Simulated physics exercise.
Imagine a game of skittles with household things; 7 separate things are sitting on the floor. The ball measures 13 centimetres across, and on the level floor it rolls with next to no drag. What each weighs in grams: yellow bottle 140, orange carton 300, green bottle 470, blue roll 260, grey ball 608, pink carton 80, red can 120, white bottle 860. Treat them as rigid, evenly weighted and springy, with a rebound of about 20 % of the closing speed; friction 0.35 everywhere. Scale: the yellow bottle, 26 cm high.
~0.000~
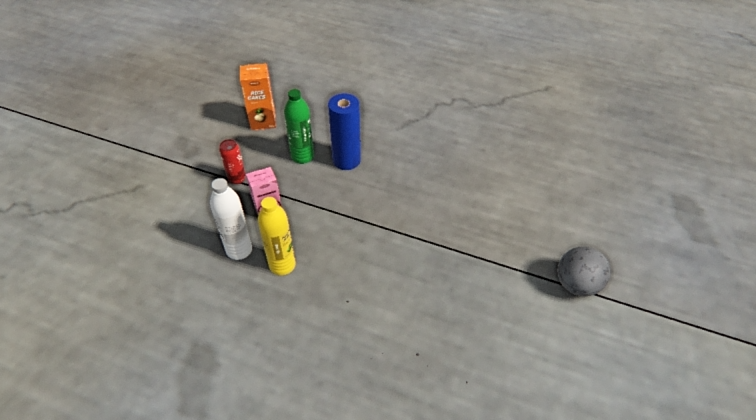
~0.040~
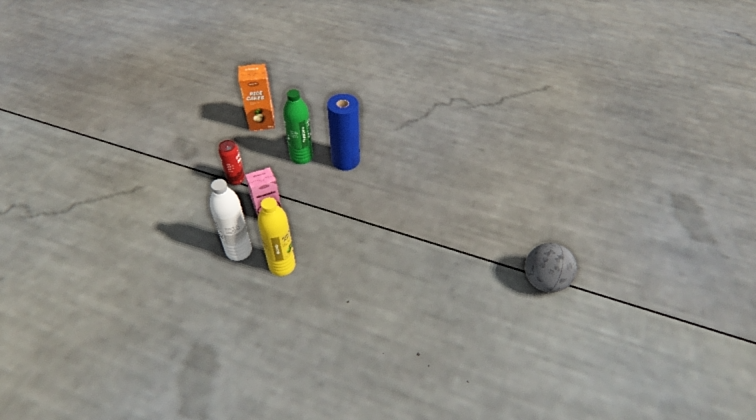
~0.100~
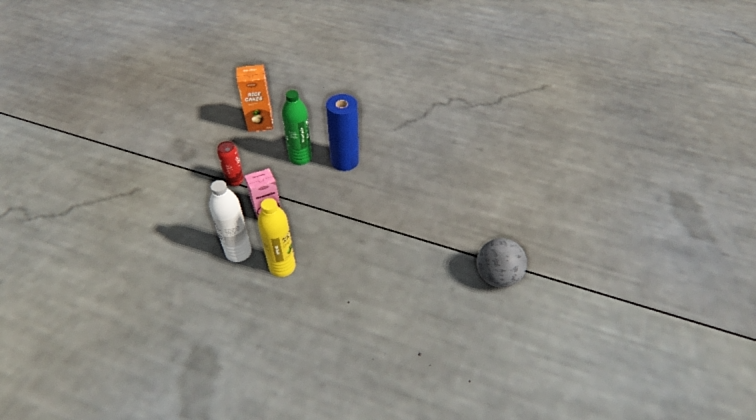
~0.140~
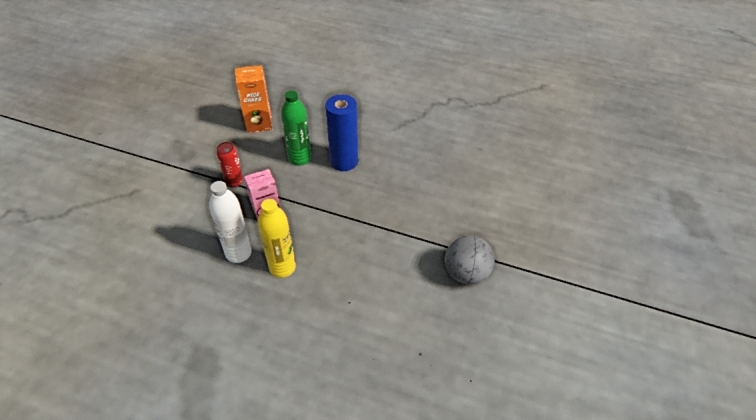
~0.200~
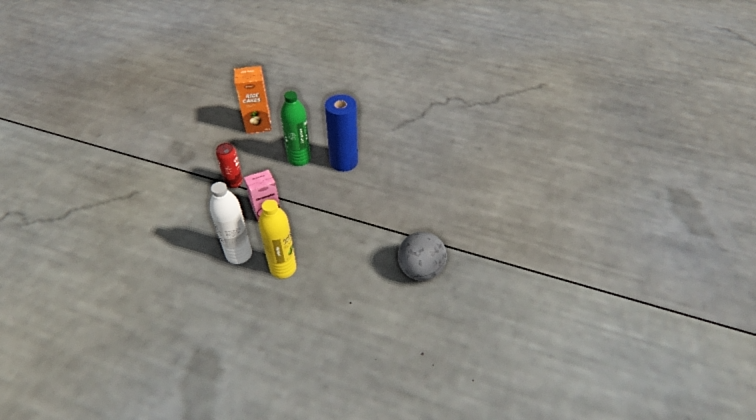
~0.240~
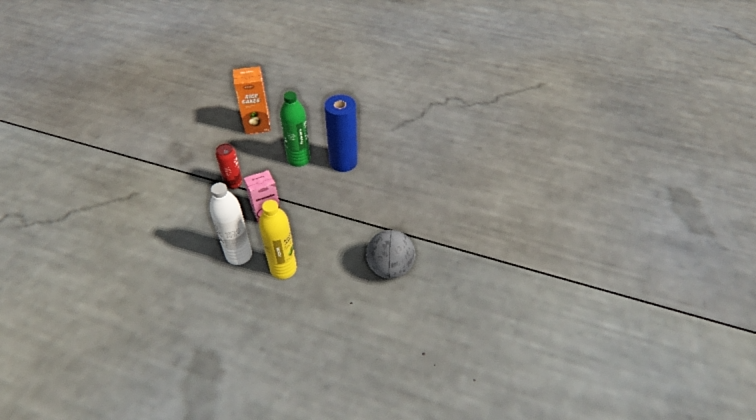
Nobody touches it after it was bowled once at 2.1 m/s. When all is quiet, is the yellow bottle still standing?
It will overturn.
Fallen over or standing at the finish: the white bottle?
In the last frame the white bottle does not stay up.
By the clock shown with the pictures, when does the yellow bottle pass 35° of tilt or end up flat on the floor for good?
I'd put it at some 0.4 s.
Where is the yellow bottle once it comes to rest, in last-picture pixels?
It ends up at about (124, 281).
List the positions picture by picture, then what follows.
In the first picture, ball has run 0 cm; grey ball (584, 271); yellow bottle (276, 236).
In the second picture, ball has run 8 cm; grey ball (550, 268); blue roll (344, 133).
In the third picture, ball has run 21 cm; grey ball (502, 263); red can (231, 165).
In the fourth picture, ball has run 29 cm; grey ball (469, 260); orange carton (255, 100).
In the fifth picture, ball has run 42 cm; grey ball (422, 256); blue roll (342, 134).
In the sixth picture, ball has run 50 cm; grey ball (391, 254); yellow bottle (277, 239).
By 0.54 s, ball has run 89 cm; grey ball near (246, 244); yellow bottle tilted 69° near (192, 277); white bottle tilted 6°.
By 0.84 s, ball has run 92 cm; grey ball near (233, 250); yellow bottle on its side near (142, 302); white bottle on its side.
When it is over (4.0 s), lying over on the floor, yellow bottle and white bottle; the other 5 within 8 cm of the start. End places, in pixels of the last picture, yellow bottle near (124, 281).
